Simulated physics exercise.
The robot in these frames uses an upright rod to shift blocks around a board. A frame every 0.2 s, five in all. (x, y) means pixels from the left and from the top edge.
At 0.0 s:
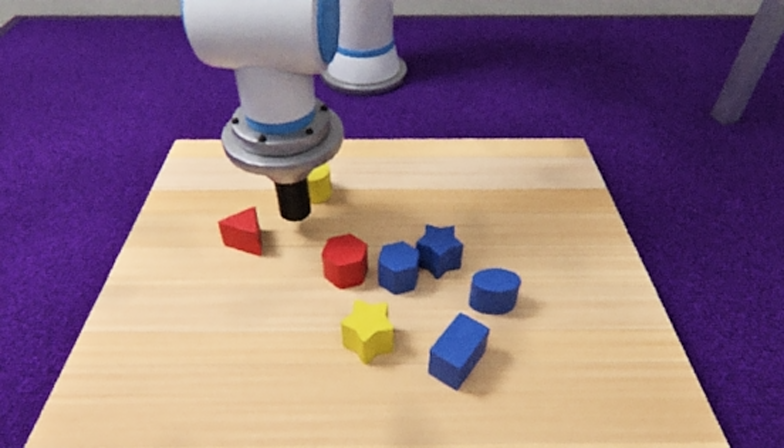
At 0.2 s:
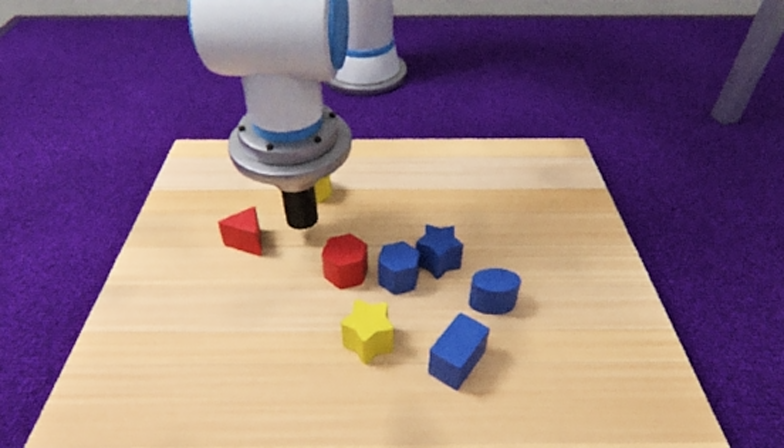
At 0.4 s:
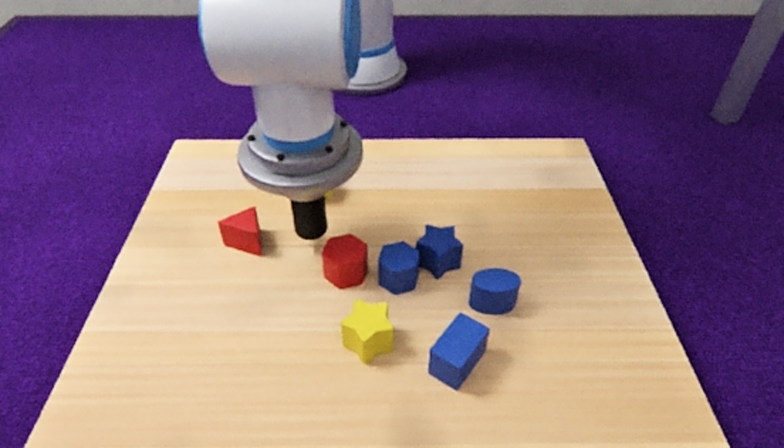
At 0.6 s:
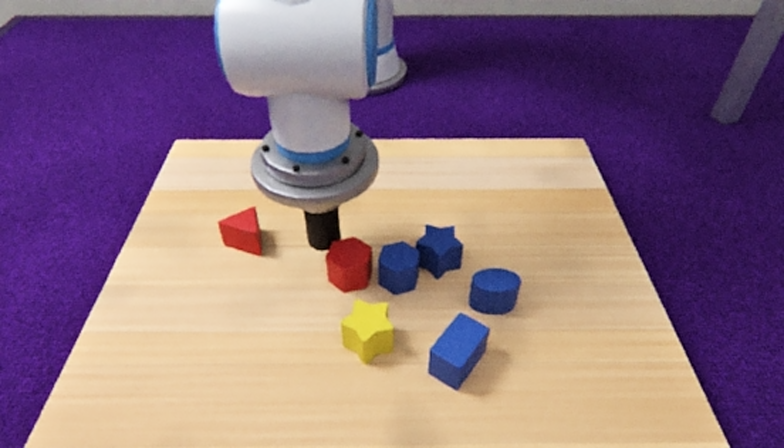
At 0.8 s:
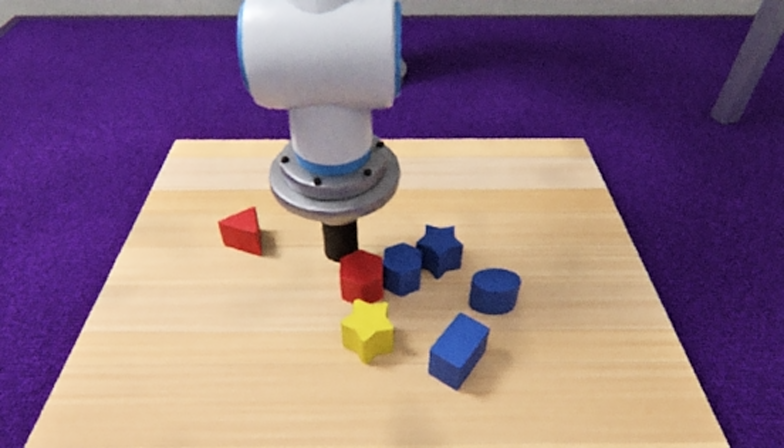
On a wooden board, a white robot arm moved its black rod toward the viewer and to the right, then nudged a red six-sided block a short way toward the yellow star.
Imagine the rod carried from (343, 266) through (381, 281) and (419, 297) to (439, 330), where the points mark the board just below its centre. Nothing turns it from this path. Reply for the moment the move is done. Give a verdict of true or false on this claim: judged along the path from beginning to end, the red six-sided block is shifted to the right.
Answer: True.
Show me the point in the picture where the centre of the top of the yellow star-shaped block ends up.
It will end up at (362, 336).
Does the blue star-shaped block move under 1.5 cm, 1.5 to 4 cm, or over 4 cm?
I reckon it covers less than 1.5 cm.
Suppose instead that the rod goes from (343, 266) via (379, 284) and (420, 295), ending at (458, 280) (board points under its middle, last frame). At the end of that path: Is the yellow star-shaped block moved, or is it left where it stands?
The block in question is displaced by the end.
What follows on the original path. One third of the way, rod at (381, 265); red six-sided block at (382, 287), turned 35° clockwise; blue six-sided block at (419, 262), turned 35° anticlockwise.
Two thirds of the way, rod at (421, 283); red six-sided block at (397, 300), turned 65° clockwise; yellow star-shaped block at (368, 328), turned 30° clockwise; blue six-sided block at (459, 273), turned 65° anticlockwise; blue star-shaped block at (445, 238), turned 20° anticlockwise; blue oval at (505, 280).
At the end, rod at (440, 315); red six-sided block at (401, 316), turned 105° clockwise; yellow star-shaped block at (362, 336), turned 55° clockwise; blue six-sided block at (471, 281), turned 80° anticlockwise; blue star-shaped block at (445, 238), turned 20° anticlockwise; blue oval at (518, 281), turned 15° anticlockwise.
